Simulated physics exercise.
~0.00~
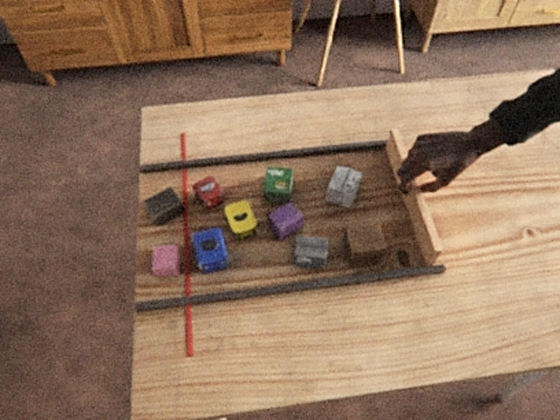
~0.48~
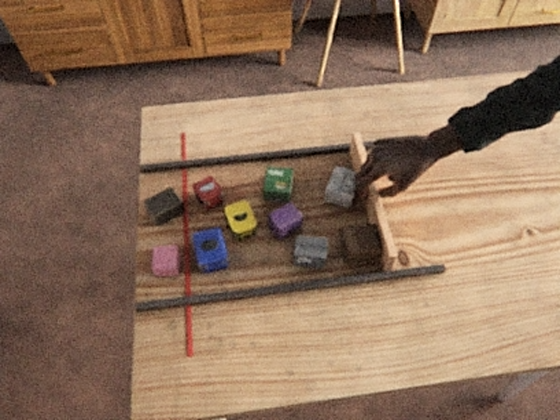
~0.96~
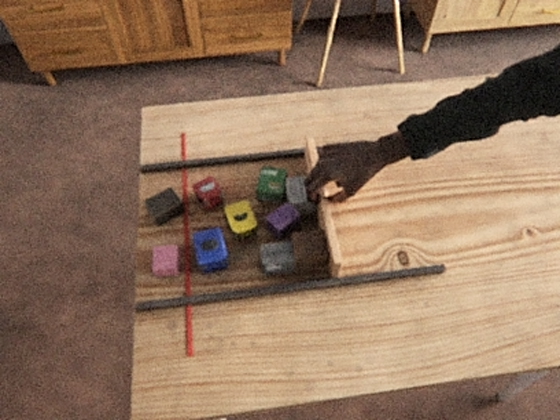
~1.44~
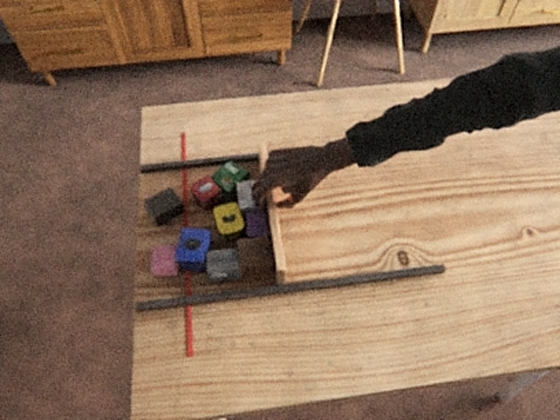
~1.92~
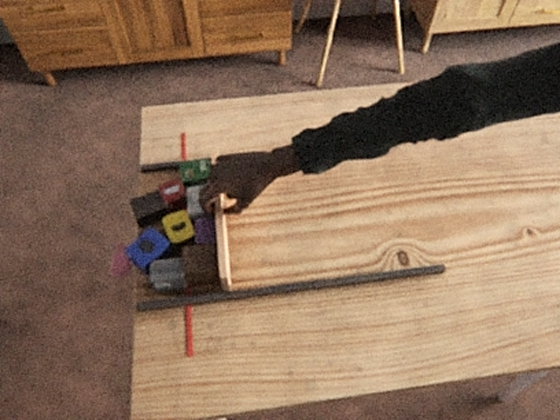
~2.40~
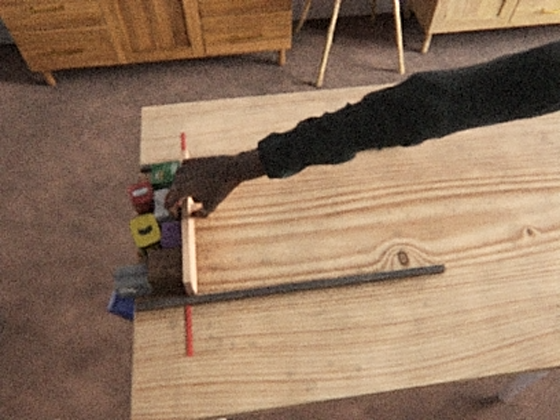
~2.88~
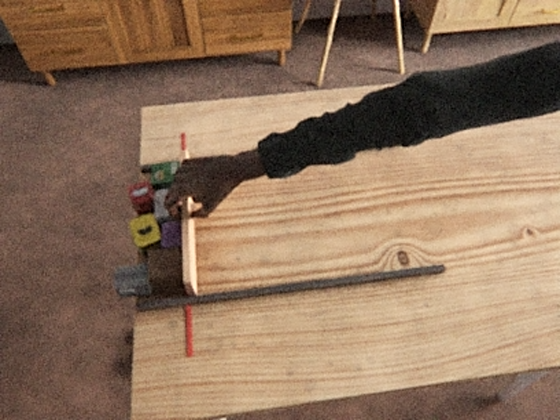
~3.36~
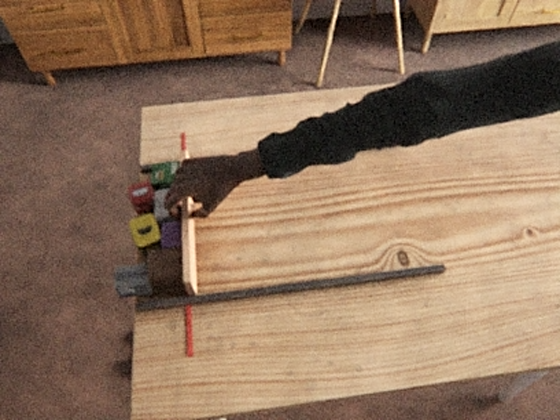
At the start, a cluster of small coloured blocks sits between two dark rails on a wooden table, with a hand holding an upright board to their right. The hand slides the board left, and it gathers the brown, white and grey blocks, then the purple, green and others. The crowded group is pushed across the red tape toward the table's left edge. The pink, black and blue pieces go over the edge and drop out of sight. The board stops at the tape, and the remaining blocks stay bunched at the edge, some jutting past it, with the hand still on the board.
